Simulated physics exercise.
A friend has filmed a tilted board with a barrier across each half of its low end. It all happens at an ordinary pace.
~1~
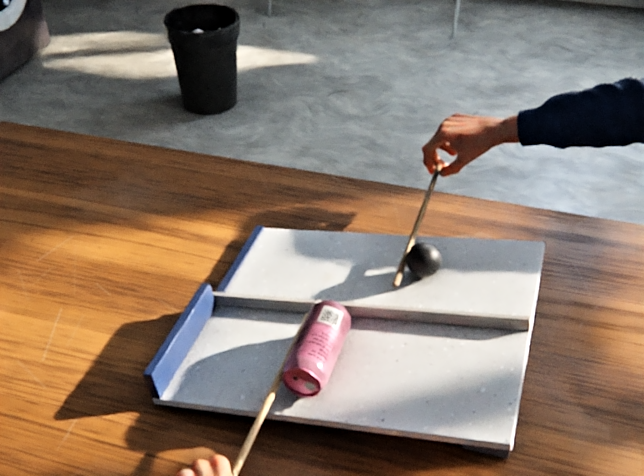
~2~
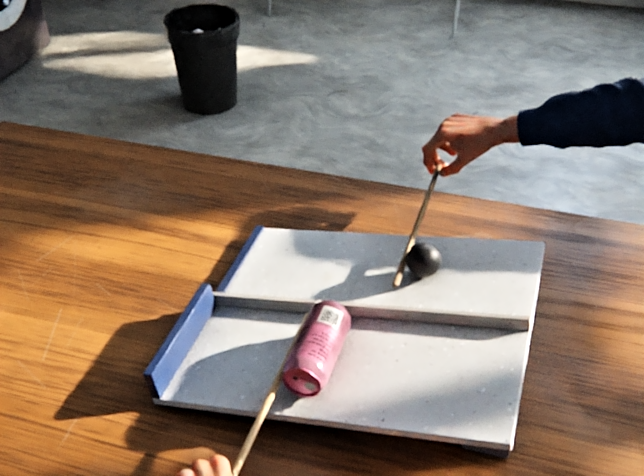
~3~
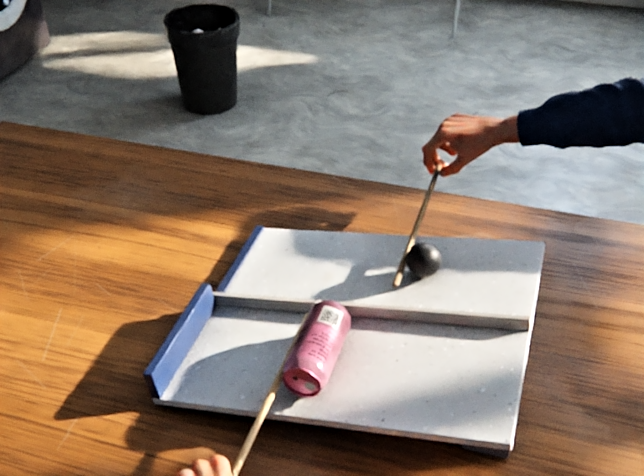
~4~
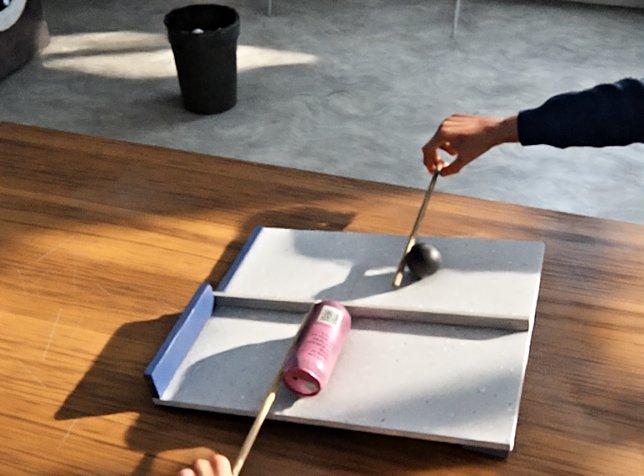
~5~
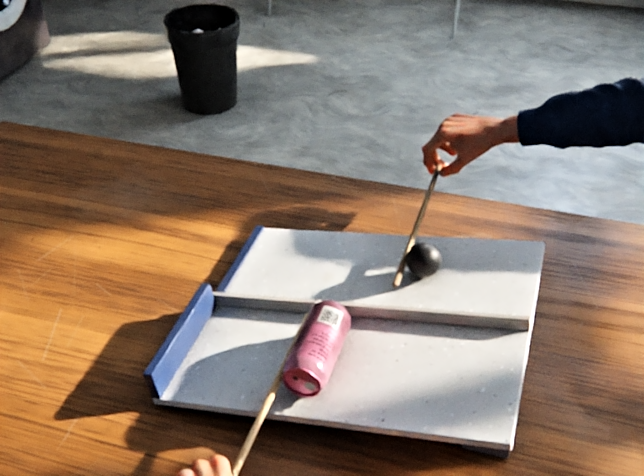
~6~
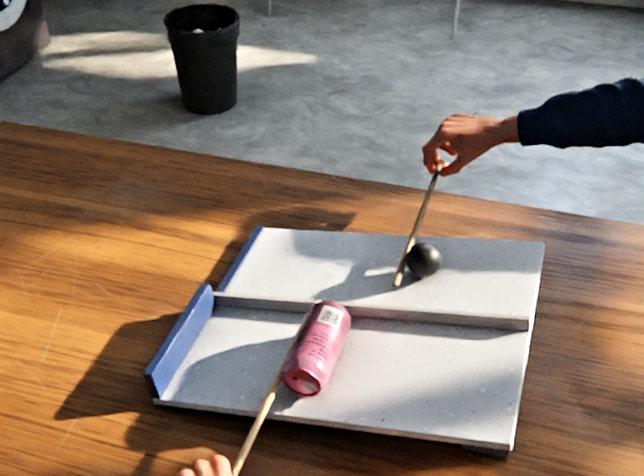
Nothing visibly moves as two hands hold thin sticks against a black ball and a pink can on a pale board, with a raised divider between them and blue barriers along the left edge.
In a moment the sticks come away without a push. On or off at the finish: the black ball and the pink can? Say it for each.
Here the black ball rolls off the board; the pink can stops on the board.
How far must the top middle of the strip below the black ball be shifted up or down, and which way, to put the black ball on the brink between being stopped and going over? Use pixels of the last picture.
Roughly 4 pixels up.
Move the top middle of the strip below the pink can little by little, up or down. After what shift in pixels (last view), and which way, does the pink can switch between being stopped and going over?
About 16 pixels down.
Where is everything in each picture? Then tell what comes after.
In the first picture, held back by the sticks; black ball (424, 260); pink can (318, 346); board (358, 306).
In the second picture, held back by the sticks; pink can (318, 346); board (358, 306).
In the third picture, held back by the sticks; black ball (424, 260); board (358, 306).
In the fourth picture, held back by the sticks; pink can (318, 346); board (358, 306).
In the fifth picture, held back by the sticks; black ball (424, 260); board (358, 306).
In the sixth picture, held back by the sticks; black ball (424, 260); pink can (318, 346); board (358, 306).
Then, 0.70 s past the last view, black ball rolling on the board near (280, 252); pink can resting against the strip near (209, 337).
Finally, the black ball runs past the strip; the pink can gets caught, near (204, 336).
